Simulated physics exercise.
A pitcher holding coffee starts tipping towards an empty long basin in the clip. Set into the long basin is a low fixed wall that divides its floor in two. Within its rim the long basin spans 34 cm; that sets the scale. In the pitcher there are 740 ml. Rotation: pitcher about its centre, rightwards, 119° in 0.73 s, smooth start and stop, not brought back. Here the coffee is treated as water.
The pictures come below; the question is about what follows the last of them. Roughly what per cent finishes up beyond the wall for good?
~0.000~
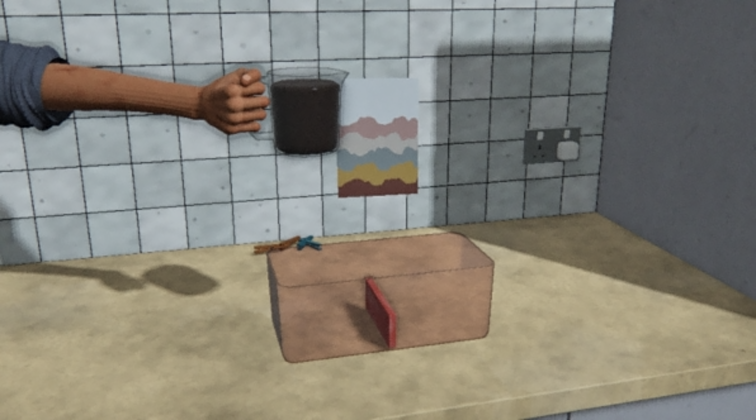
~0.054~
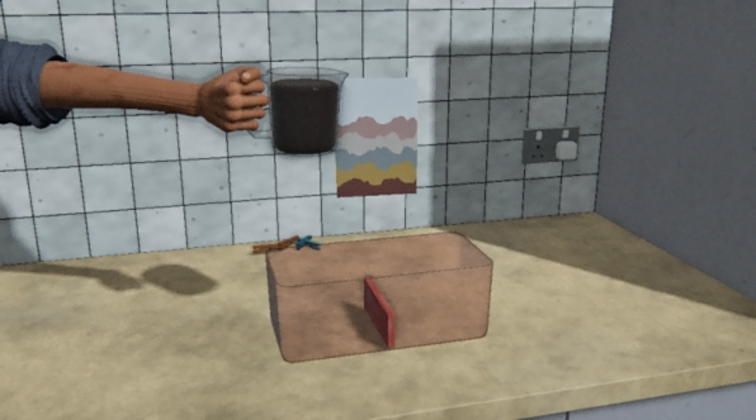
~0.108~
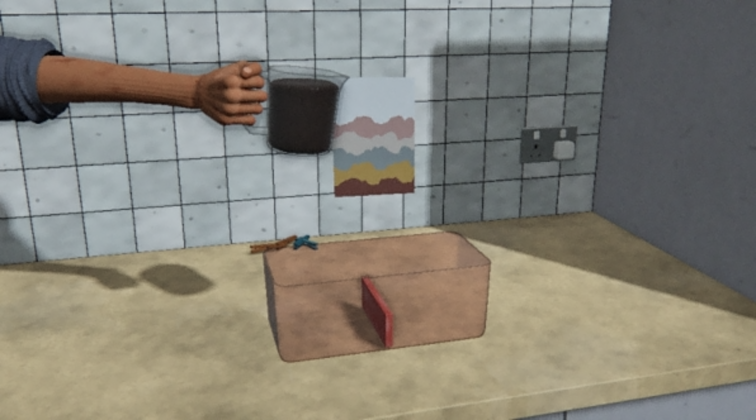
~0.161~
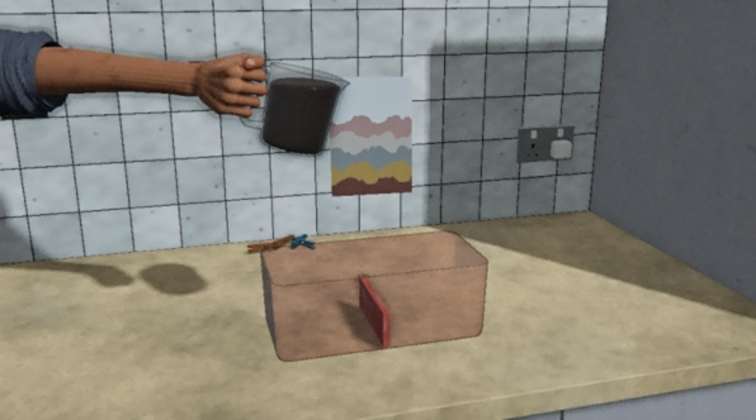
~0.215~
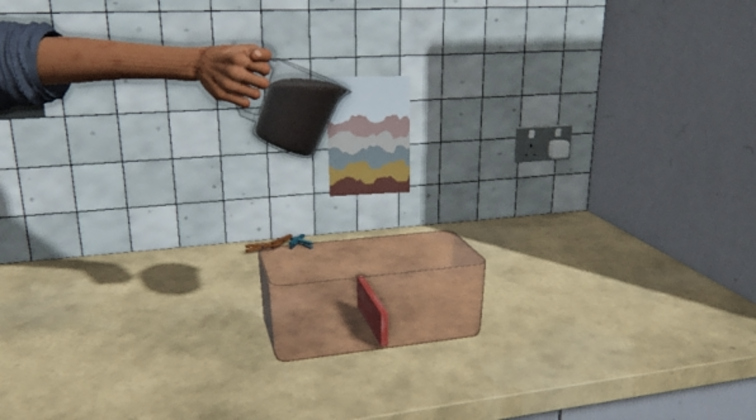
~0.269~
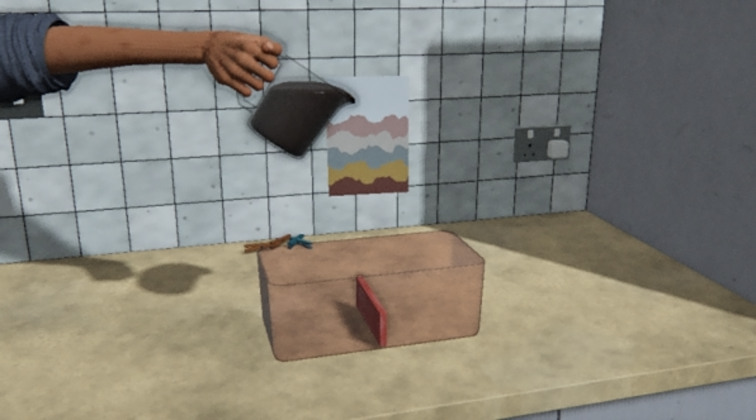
Roughly 86 per cent.
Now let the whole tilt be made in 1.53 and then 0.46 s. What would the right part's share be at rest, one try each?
Respectively 90 and 80 %.
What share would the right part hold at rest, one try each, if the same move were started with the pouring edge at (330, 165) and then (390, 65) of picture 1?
About 10 %, then about 85 %.
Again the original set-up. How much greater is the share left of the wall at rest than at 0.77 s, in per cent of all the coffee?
I'd put it near 8 percent.
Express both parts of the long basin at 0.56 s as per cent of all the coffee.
Left side near 0, right side near 12.
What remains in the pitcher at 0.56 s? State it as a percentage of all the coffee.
46 %.
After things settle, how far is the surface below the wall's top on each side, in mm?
Looks like roughly 56 mm on the left and roughly 32 mm on the right.
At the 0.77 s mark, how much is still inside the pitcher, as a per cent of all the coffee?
5 %.
By 0.56 s the tilt is 103° and 47 per cent is still to pour, 0 is left of the wall and 12 right of it.
By 0.77 s the tilt is 119° and 5 per cent is still to pour, 2 is left of the wall and 71 right of it.
By 0.99 s the tilt is 119° and 0 per cent is still to pour, 9 is left of the wall and 86 right of it.
By 1.23 s the tilt is 119° and 0 per cent is still to pour, 10 is left of the wall and 86 right of it.
At rest 11 per cent lies left of the wall, 86 right of it and 4 outside.
